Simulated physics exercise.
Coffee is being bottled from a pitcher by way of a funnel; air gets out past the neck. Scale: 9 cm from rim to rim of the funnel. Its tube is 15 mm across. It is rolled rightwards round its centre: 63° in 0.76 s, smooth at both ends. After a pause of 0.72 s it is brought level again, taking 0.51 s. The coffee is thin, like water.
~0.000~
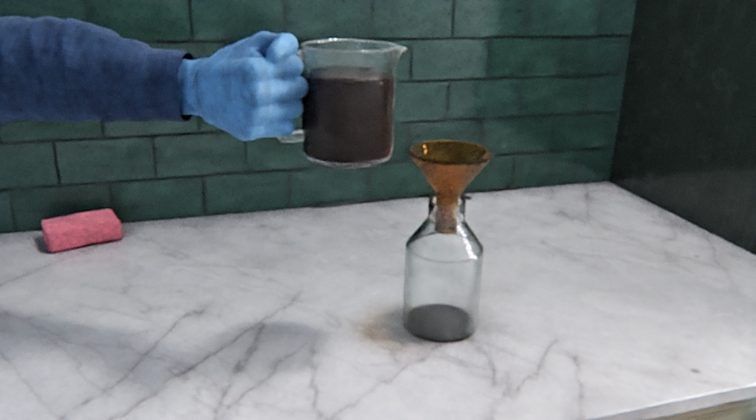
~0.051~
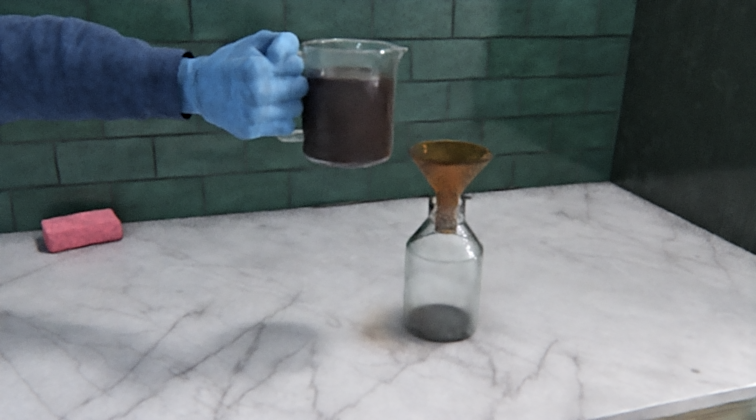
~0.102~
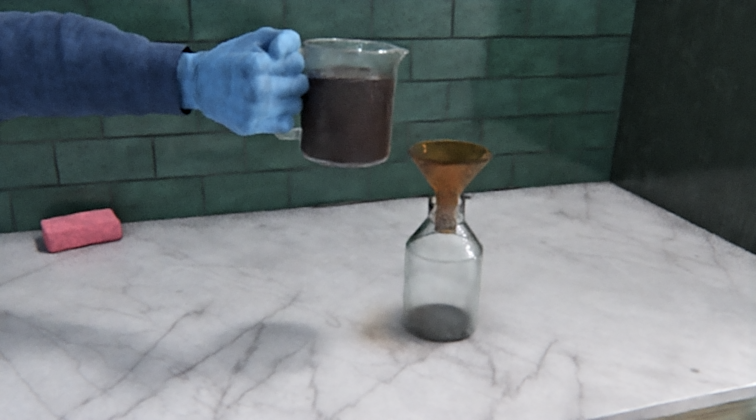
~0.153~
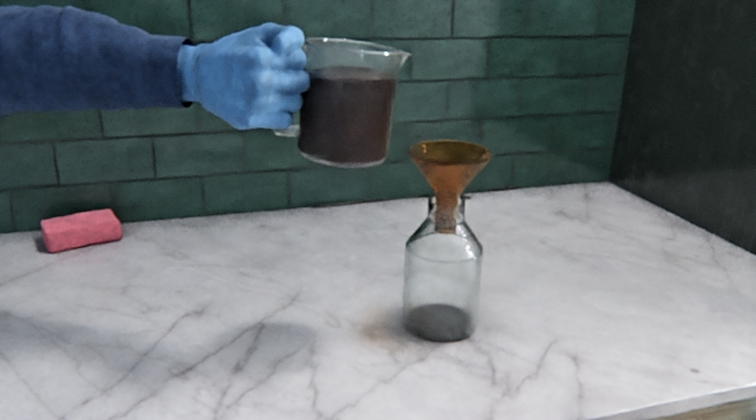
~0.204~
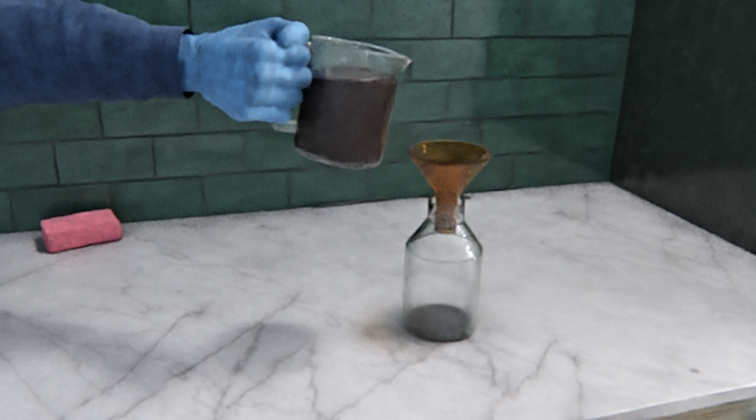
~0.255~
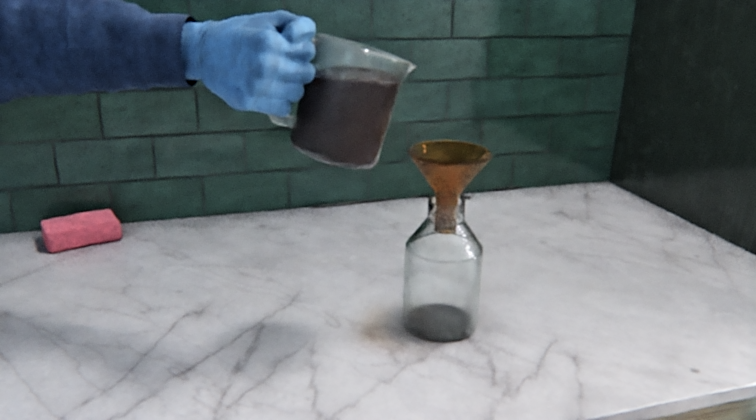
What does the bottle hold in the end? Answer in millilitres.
Some 260 ml goes through.
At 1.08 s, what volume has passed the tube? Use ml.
Some 60 ml.
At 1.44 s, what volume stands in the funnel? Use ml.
About 120 ml.
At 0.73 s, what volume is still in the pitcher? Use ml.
Some 480 ml.
Then, 0.73 s in, the tilt is 63° and 15 ml has passed the tube, 45 ml is in the funnel, 475 ml in the pitcher and 0 ml has missed.
Then, 1.08 s in, the tilt is 63° and 65 ml has passed the tube, 100 ml is in the funnel, 340 ml in the pitcher and 30 ml has missed.
Then, 1.44 s in, the tilt is 63° and 115 ml has passed the tube, 120 ml is in the funnel, 285 ml in the pitcher and 60 ml has missed.
Then, 1.84 s in, the tilt is 13° and 165 ml has passed the tube, 95 ml is in the funnel, 270 ml in the pitcher and 60 ml has missed.
Finally, 260 ml has passed the tube, 0 ml is in the funnel, 270 ml in the pitcher and 60 ml has missed.
